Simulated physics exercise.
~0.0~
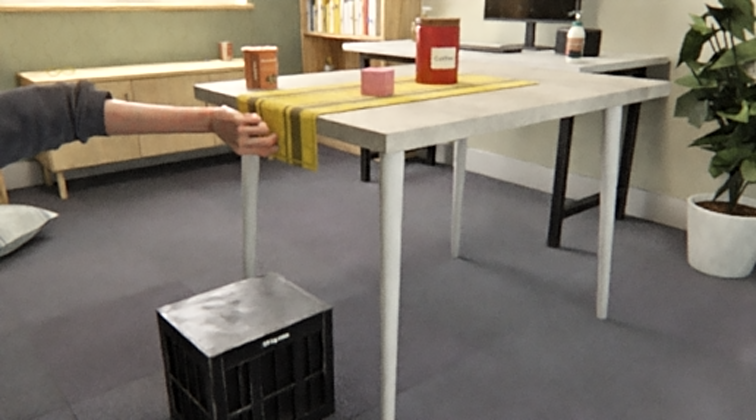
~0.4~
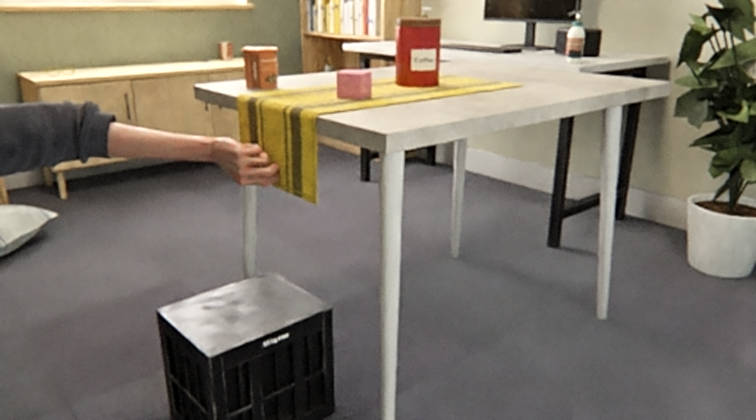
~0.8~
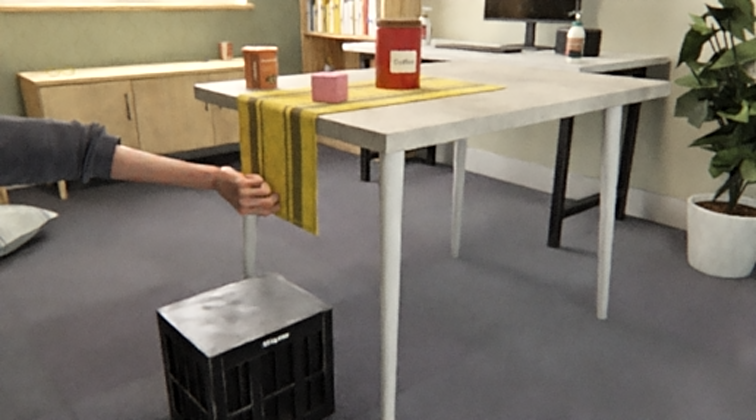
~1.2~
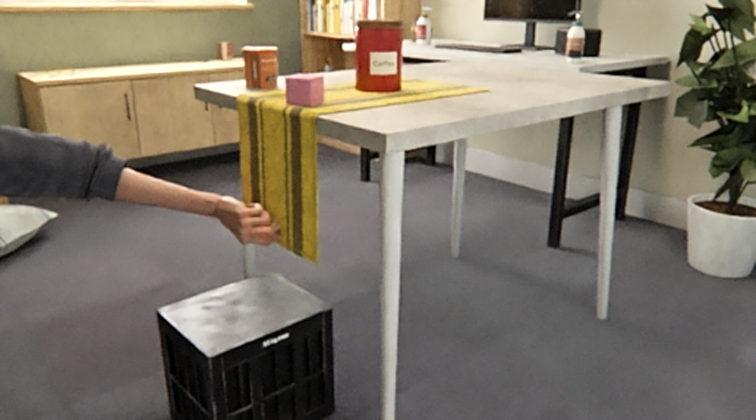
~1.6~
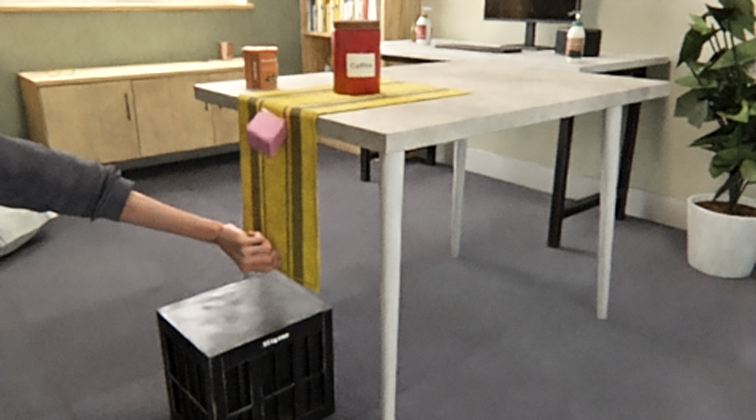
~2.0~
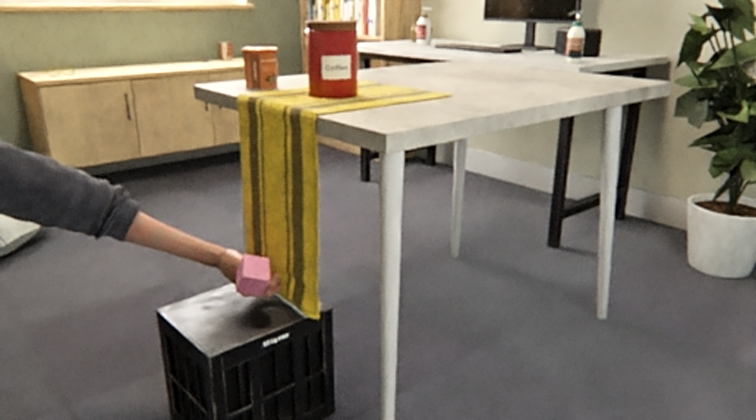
In a room with a pale table, a hand slowly pulled a striped yellow cloth down over the edge, drawing a pink block and a red canister left until the block tumbled off toward the black crate, while the canister and orange tin stayed up.
